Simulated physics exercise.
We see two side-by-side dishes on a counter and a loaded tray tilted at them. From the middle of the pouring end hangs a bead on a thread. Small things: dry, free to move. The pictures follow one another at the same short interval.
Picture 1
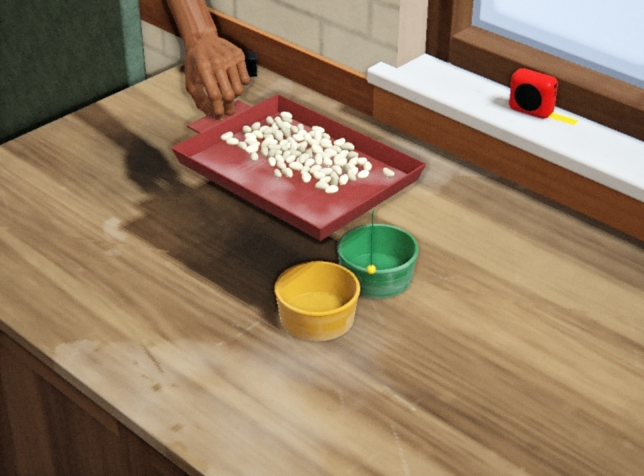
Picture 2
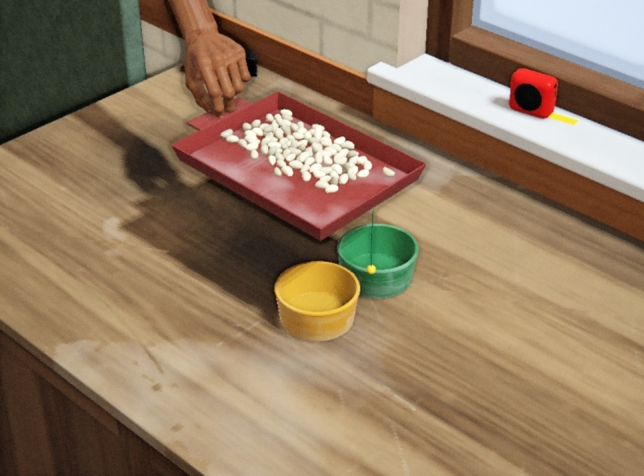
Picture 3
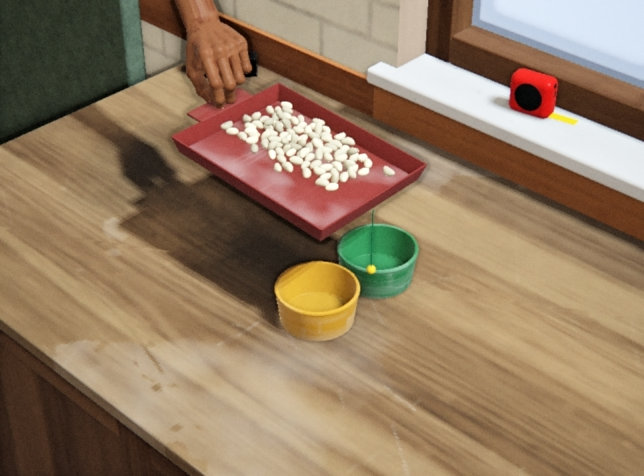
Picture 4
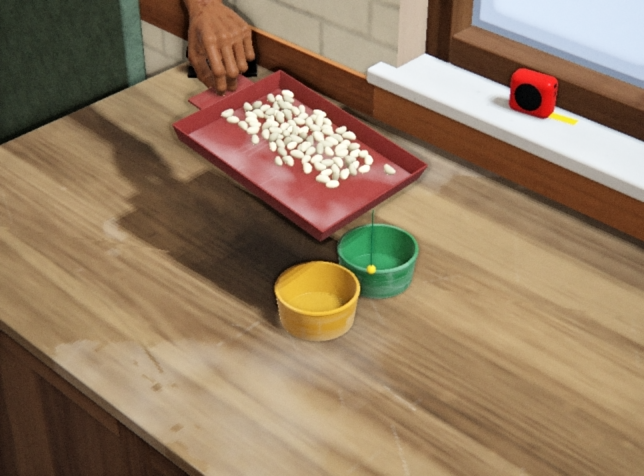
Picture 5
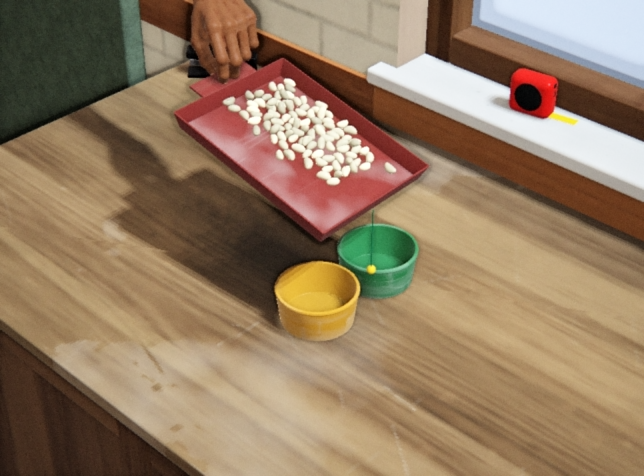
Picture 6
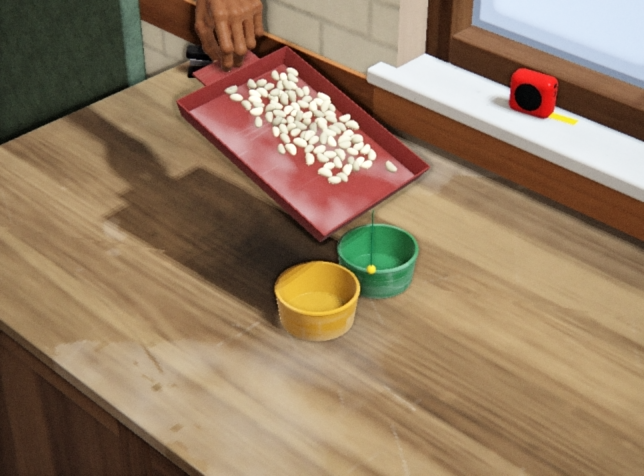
A hand gripping the far end of a dark red tray of white beans slowly raises it, tilting the tray more steeply toward its near edge while the beans stay heaped on it. Below that edge, a yellow dish sits left of a green one on a wooden counter, a small yellow bead hanging by them. The steady view looks down from above, with a red object on the white windowsill.
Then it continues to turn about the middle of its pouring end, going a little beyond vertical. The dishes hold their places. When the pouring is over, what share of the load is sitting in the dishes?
The dishes hold less than half of it.
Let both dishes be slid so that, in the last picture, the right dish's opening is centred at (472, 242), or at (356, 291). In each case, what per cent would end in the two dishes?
Trial 1 about 40 %, trial 2 about 20 %.
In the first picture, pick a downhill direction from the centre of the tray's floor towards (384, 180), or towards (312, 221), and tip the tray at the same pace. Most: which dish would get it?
Going by the two slopes in order, it's the right-side one and then the left-side one.
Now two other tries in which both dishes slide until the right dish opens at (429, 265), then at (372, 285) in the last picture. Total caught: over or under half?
Well, in excess of half at the first spot and not up to half at the second.
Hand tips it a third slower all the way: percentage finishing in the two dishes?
Expected result: Around 0 per cent.
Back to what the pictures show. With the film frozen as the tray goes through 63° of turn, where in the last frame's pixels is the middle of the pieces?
Look close to (371, 193) in the last picture.
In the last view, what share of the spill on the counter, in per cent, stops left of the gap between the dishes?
10 %, near enough.
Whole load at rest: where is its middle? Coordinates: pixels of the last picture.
I'd place the middle at about (414, 345).
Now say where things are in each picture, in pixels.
Corners of the pouring end at (320, 224) and (418, 164), level; middle of the load at (301, 150), white beans; left dish at (347, 317); right dish at (407, 275); bead on its thread at (371, 270), in the first frame.
Corners of the pouring end at (321, 224) and (419, 164), level; middle of the load at (302, 148), in the second frame.
Corners of the pouring end at (321, 225) and (419, 164), tipped barely, level across its low end; middle of the load at (302, 143), in the third frame.
Corners of the pouring end at (322, 226) and (421, 164), tipped a little, level across its low end; middle of the load at (303, 136), in the fourth frame.
Corners of the pouring end at (323, 227) and (422, 165), tipped a little, level across its low end; middle of the load at (304, 129), in the fifth frame.
Corners of the pouring end at (324, 229) and (423, 166), tipped clearly, level across its low end; middle of the load at (306, 122); left dish at (347, 317); right dish at (407, 275), in the sixth frame.
Soon after the last picture, tray tipped steeply; nearly all on the tray; a stray few in the air.
A little later, tray tipped past a quarter turn; most on the tray; about a quarter outside both; a small part in the air.
Later still, tray tipped past a quarter turn; a stray few in the left dish; nearly all outside both.
At rest, tray tipped past a quarter turn; a stray few in the left dish; none in the right dish; nearly all outside both.
